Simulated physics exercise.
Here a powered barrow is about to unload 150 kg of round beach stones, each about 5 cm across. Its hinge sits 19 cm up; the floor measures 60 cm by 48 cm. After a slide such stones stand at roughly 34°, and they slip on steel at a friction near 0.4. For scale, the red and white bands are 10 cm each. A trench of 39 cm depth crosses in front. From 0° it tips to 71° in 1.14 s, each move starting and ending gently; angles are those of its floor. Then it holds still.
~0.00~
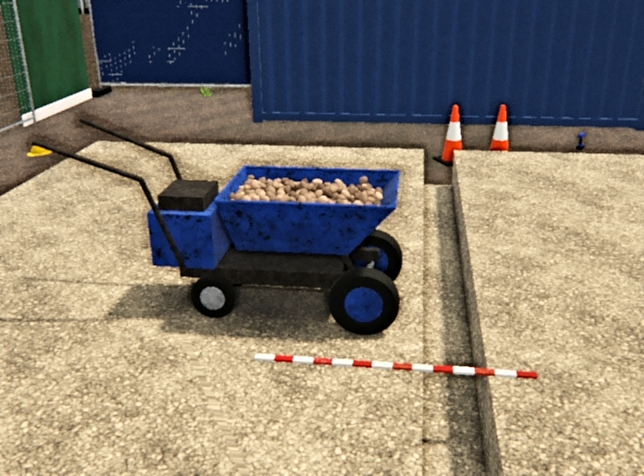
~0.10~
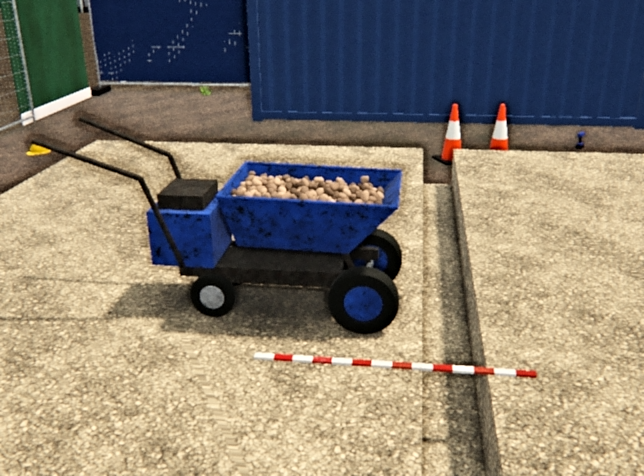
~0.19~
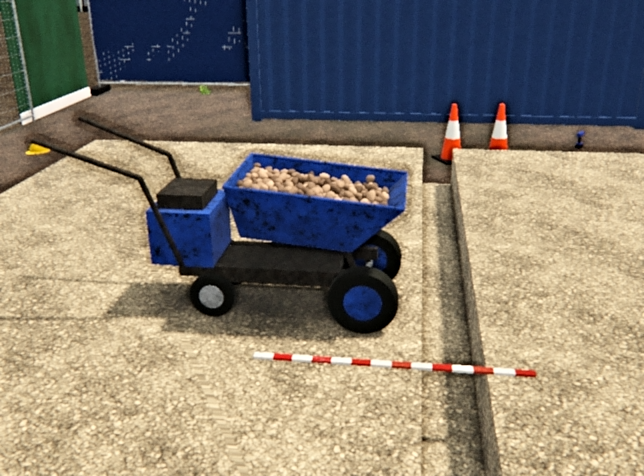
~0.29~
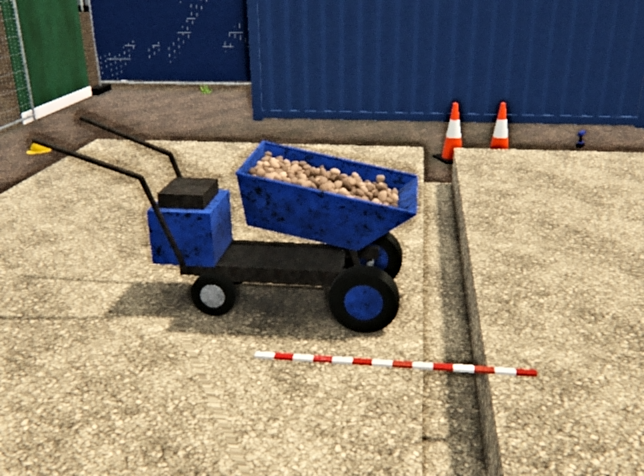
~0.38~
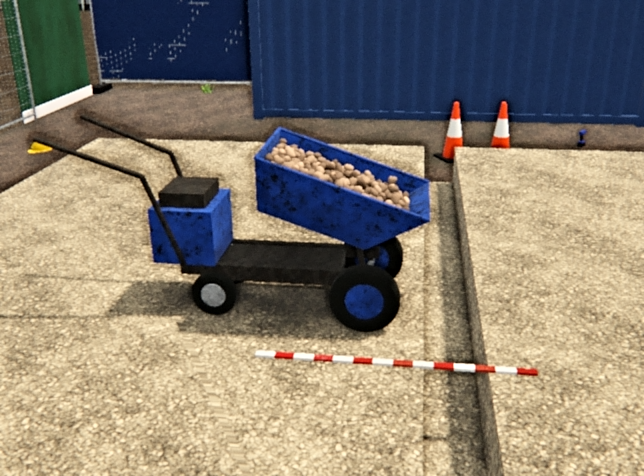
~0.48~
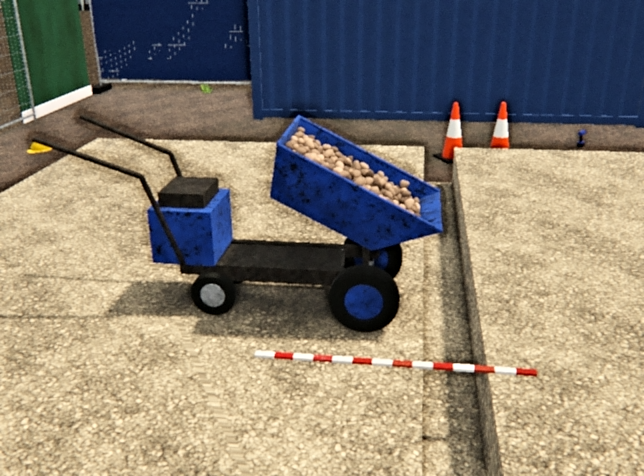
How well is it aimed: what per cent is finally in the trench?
Roughly 14 per cent ends in the trench.
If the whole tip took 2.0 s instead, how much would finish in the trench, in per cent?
In that case some 20 per cent.
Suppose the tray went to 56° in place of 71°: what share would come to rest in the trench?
In that case some 25 per cent.
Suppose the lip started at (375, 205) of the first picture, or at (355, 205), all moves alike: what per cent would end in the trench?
About 30 and 55 per cent.
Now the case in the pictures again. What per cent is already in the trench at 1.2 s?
Some 0 per cent.
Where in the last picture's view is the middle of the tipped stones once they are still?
Around (539, 313).
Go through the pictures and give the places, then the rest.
The tray is at 0°, its lip at (395, 208); the top of the load is at (293, 188), in the first picture.
The tray is at 1°, its lip at (397, 208); the top of the load is at (280, 184); the stones move at 0.3 m/s on average, in the second picture.
The tray is at 5°, its lip at (404, 210); the top of the load is at (273, 176); the stones move at 0.5 m/s on average, in the third picture.
The tray is at 11°, its lip at (416, 214); the top of the load is at (272, 164); the stones move at 0.7 m/s on average, in the fourth picture.
Lip at (429, 221), floor tilted 19°, highest stones at (282, 150); the stones move at 0.8 m/s on average, in the fifth picture.
The tray is at 27°, its lip at (442, 231); the top of the load is at (298, 139); the stones move at 0.9 m/s on average, in the sixth picture.
After 0.9 s the floor is at 60°; 100 % in the tray; the foremost stones are at (474, 256).
After 1.2 s the floor is at 71°; 47 % in the tray, 1 % in the trench, 52 % past the trench; the foremost stones are at (588, 321).
After 1.6 s the floor is at 71°; 12 % in the tray, 4 % in the trench, 84 % past the trench; the foremost stones are past the picture's edge.
After 3.5 s the floor is at 71°; 0 % in the tray, 14 % in the trench, 86 % past the trench; the foremost stones are past the picture's edge.
